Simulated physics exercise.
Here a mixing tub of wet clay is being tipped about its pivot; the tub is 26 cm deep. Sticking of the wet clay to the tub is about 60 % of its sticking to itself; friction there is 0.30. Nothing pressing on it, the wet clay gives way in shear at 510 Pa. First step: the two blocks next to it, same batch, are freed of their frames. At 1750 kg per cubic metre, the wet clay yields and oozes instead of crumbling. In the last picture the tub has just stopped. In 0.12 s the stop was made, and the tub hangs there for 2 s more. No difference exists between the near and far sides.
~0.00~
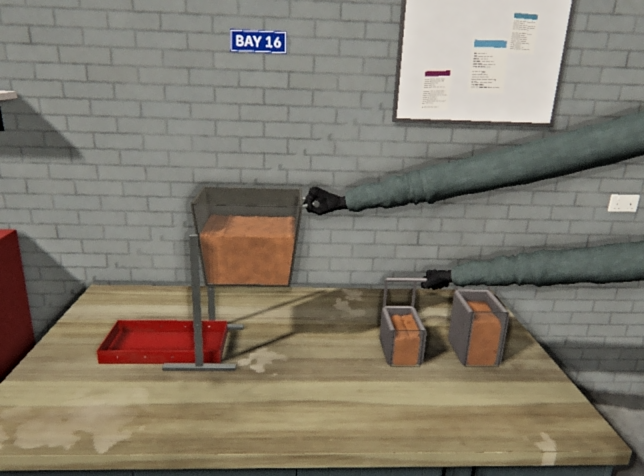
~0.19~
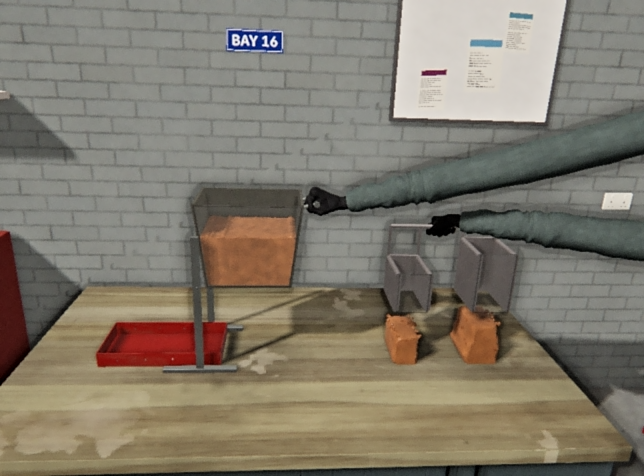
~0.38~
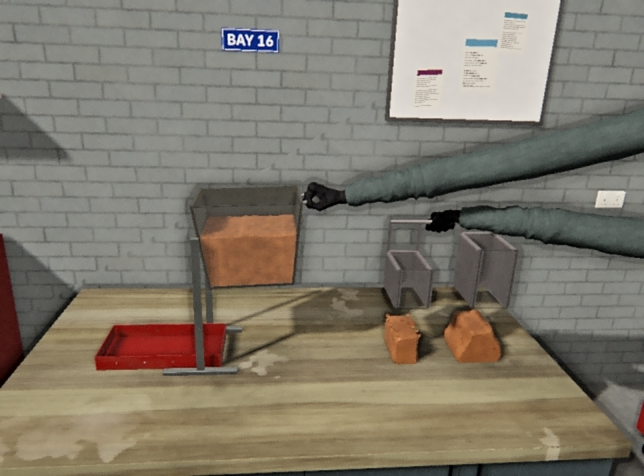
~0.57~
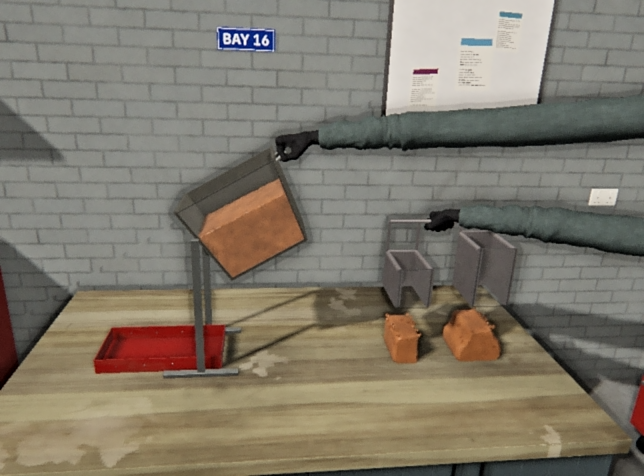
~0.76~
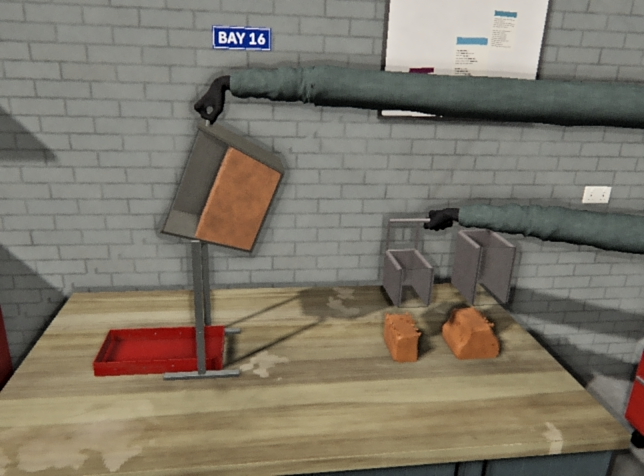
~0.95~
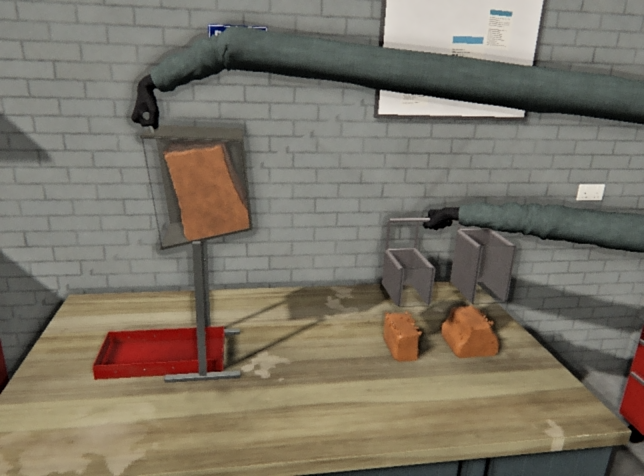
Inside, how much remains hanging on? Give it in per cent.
Some 42 percent remains.
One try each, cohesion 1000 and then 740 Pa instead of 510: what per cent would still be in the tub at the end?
First try roughly 40 per cent, second try roughly 45 per cent.
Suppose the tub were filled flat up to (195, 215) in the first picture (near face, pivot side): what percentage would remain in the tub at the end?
It would be close to 30 percent.
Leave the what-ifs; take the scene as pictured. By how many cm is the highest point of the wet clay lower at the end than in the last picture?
The top ends up some 17 cm below its level in the last picture.
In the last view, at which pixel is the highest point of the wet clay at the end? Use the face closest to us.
Near (228, 206).
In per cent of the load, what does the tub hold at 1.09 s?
Tub contents: Around 85 %.
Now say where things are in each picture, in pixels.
In the first frame, handle-side rim at (300, 206), tilt 0 degrees; top of the wet clay at (286, 236); blocks stand 11 cm, 17 cm (left to right).
In the second frame, handle-side rim at (301, 207), tilt 0 degrees; top of the wet clay at (287, 237); blocks stand 11 cm, 15 cm (left to right).
In the third frame, handle-side rim at (300, 203), tilt 3 degrees; top of the wet clay at (290, 235); blocks stand 11 cm, 13 cm (left to right).
In the fourth frame, handle-side rim at (271, 160), tilt 30 degrees; top of the wet clay at (285, 195); blocks stand 11 cm, 13 cm (left to right).
In the fifth frame, handle-side rim at (198, 129), tilt 69 degrees; top of the wet clay at (233, 151); blocks stand 11 cm, 13 cm (left to right).
In the sixth frame, handle-side rim at (142, 139), tilt 95 degrees; top of the wet clay at (216, 147); blocks stand 11 cm, 13 cm (left to right).
After 1.09 s, the tub is at 95 degrees and holds 83 %.
After 1.26 s, the tub is at 95 degrees and holds 45 %.
After 1.43 s, the tub is at 95 degrees and holds 42 %.
After 1.60 s, the tub is at 95 degrees and holds 42 %.
After 2.95 s, at the end, the tub is at 95 degrees and holds 42 %.
